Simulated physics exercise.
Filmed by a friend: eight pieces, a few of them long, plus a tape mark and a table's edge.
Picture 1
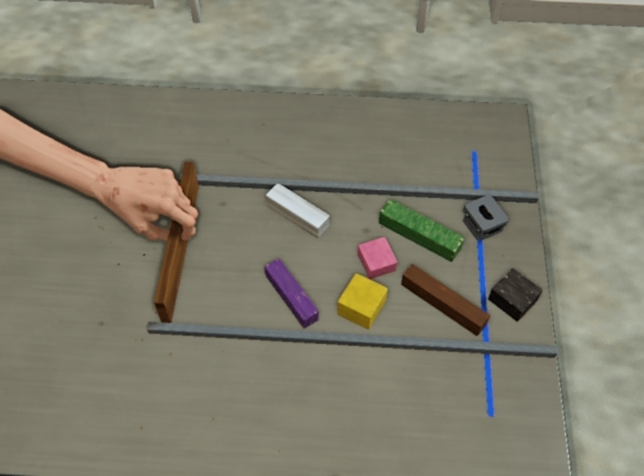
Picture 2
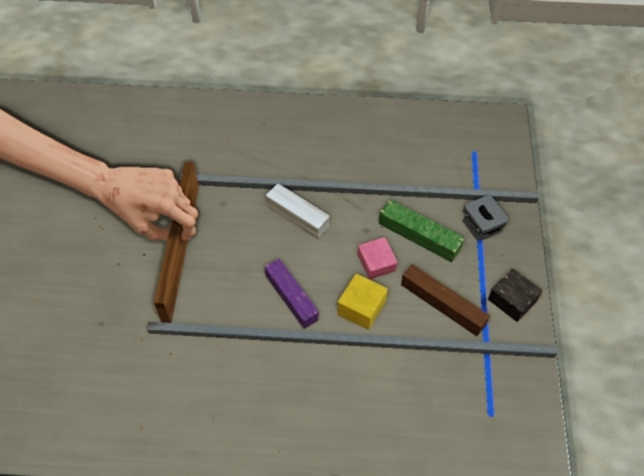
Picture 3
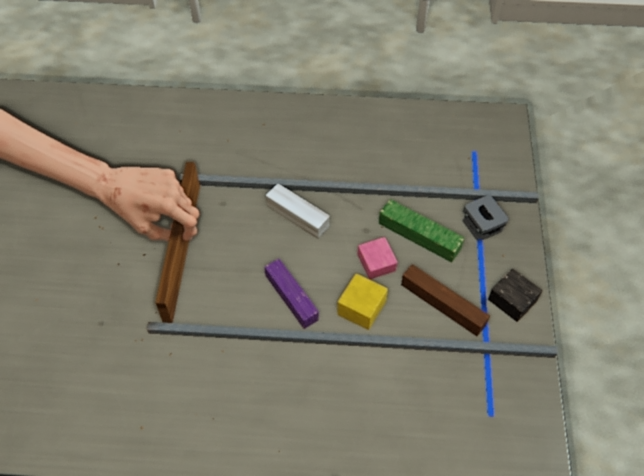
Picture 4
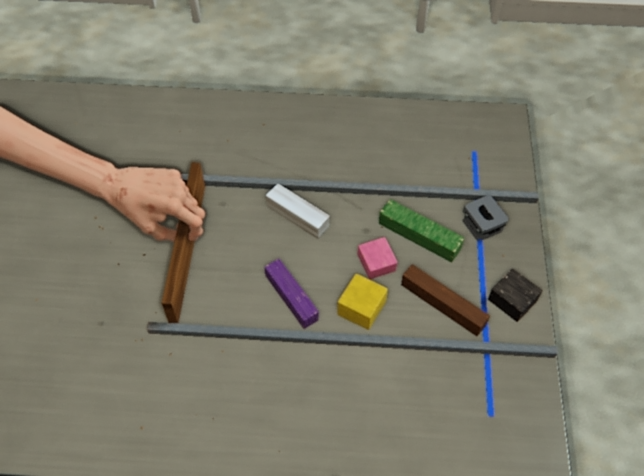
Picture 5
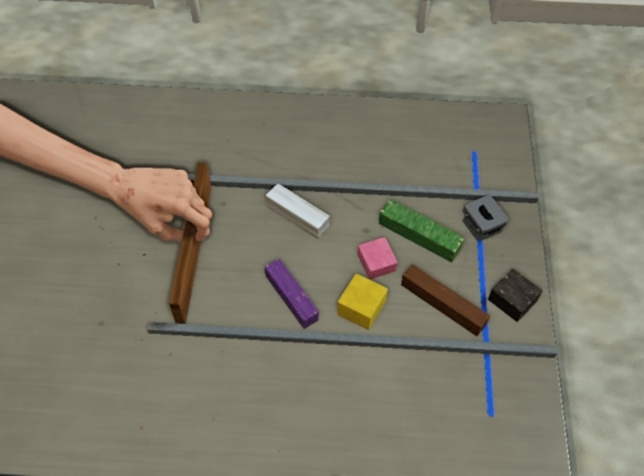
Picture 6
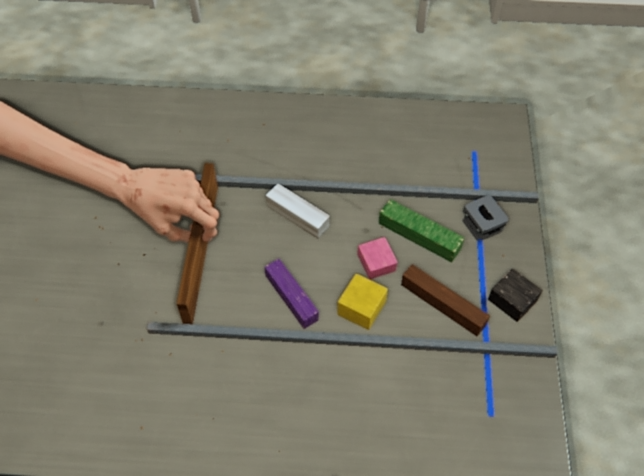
A hand gripping a brown board slides it slowly a short way to the right between two grey rails on a grey tabletop, seen from above by a still camera. Ahead of it lie white, purple, pink, yellow, green and brown pieces, with a grey case and a black block near the blue tape line at right. The board touches none of them, and they all stay still.
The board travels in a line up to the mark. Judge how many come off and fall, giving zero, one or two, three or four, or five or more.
Number falling: One or two.
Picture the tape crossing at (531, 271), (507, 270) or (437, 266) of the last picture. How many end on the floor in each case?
In order, 6, 4 and 0.
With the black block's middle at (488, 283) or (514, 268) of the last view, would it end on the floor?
In order, falls away; falls away.
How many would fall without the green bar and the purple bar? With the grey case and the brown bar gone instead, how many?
The first try gives 0, the second gives 1.
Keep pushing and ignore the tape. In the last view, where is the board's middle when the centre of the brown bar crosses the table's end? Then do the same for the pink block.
The middle is at (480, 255) when it's the brown bar, and at (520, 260) when it's the pink block.
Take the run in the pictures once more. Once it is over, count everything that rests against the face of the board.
In total, 2.
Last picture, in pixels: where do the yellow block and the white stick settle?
In the last picture they sit at about (524, 314) and about (490, 224).
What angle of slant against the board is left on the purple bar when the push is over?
Somewhere near 0 degrees, I'd say.
Soon after, none off yet; black block at rest near (515, 295); grey case at rest near (485, 219); brown bar at rest near (444, 300).
At rest, the number that fall off is one or two; fallen, black block.
